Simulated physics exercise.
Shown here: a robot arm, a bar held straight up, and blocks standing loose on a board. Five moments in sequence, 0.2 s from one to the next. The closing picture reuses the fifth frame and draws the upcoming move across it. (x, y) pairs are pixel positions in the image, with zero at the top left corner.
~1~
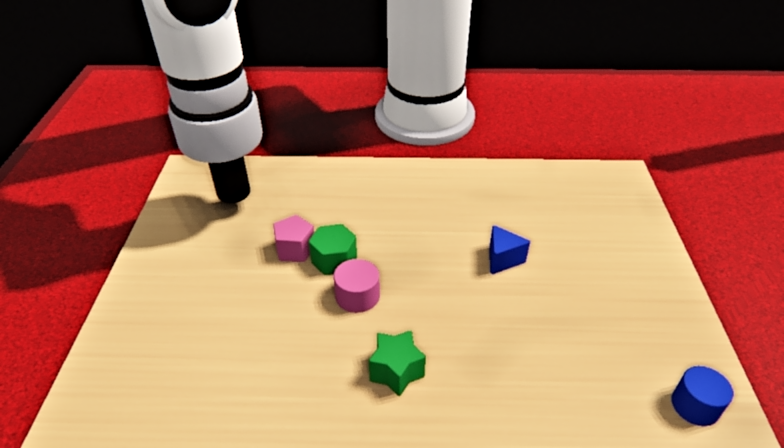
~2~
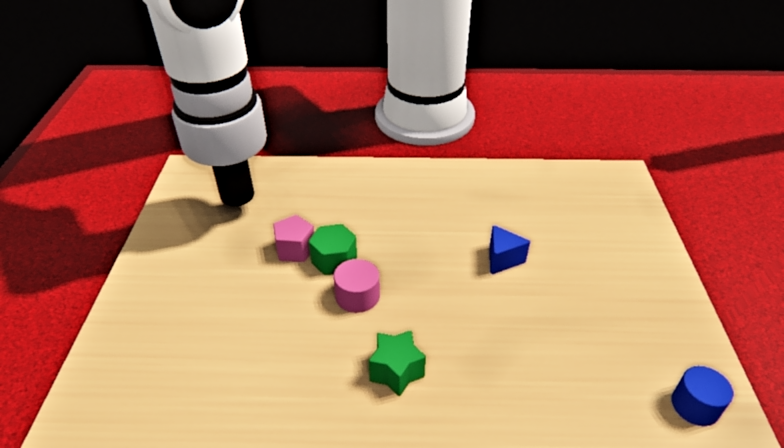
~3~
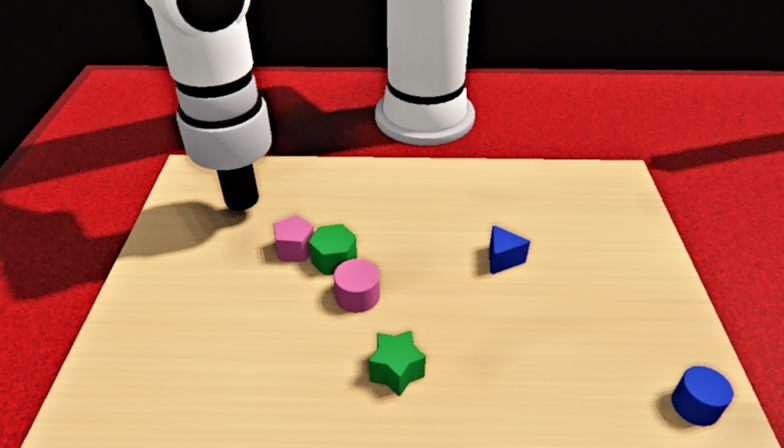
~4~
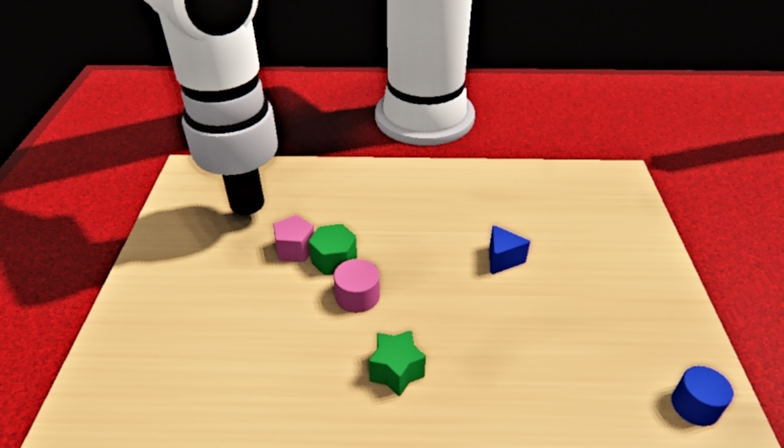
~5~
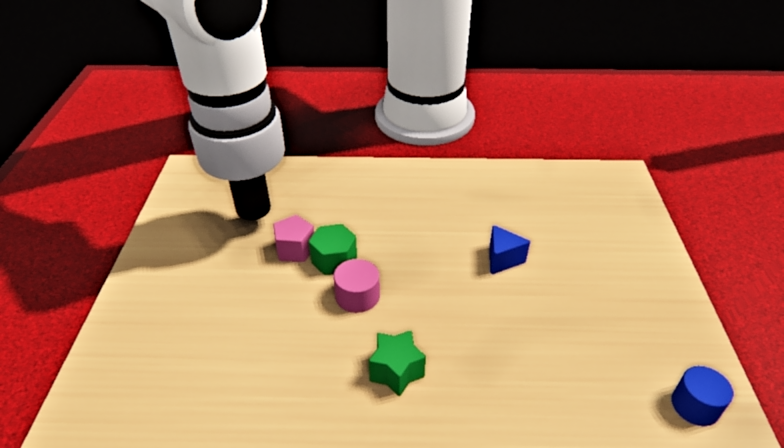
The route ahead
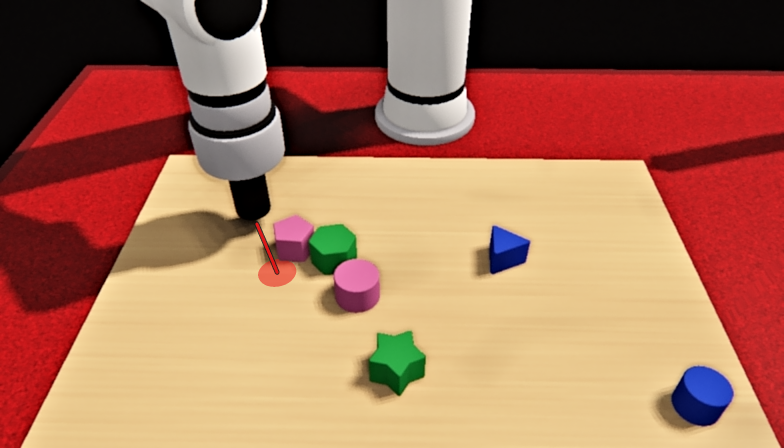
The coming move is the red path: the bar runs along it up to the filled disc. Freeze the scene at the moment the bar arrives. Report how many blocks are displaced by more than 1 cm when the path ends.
In total, two blocks get moved by over 1 cm.
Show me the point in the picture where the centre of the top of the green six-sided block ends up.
Final place: (352, 241).
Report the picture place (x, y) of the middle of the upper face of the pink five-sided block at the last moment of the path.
Around (312, 252).
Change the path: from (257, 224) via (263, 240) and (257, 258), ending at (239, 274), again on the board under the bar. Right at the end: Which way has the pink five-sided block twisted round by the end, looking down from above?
The turn is anti-clockwise.
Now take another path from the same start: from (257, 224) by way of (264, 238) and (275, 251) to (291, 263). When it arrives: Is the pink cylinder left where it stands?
I believe so.
Drawn move, from (257, 224) directly to (277, 273).
The first path, step by step. Halfway along, bar (264, 234); pink five-sided block (299, 235), turned 15° anticlockwise; green six-sided block (337, 239).
At the end, bar (275, 259); pink five-sided block (312, 252), turned 45° anticlockwise; green six-sided block (352, 241), turned 40° anticlockwise; pink cylinder still.
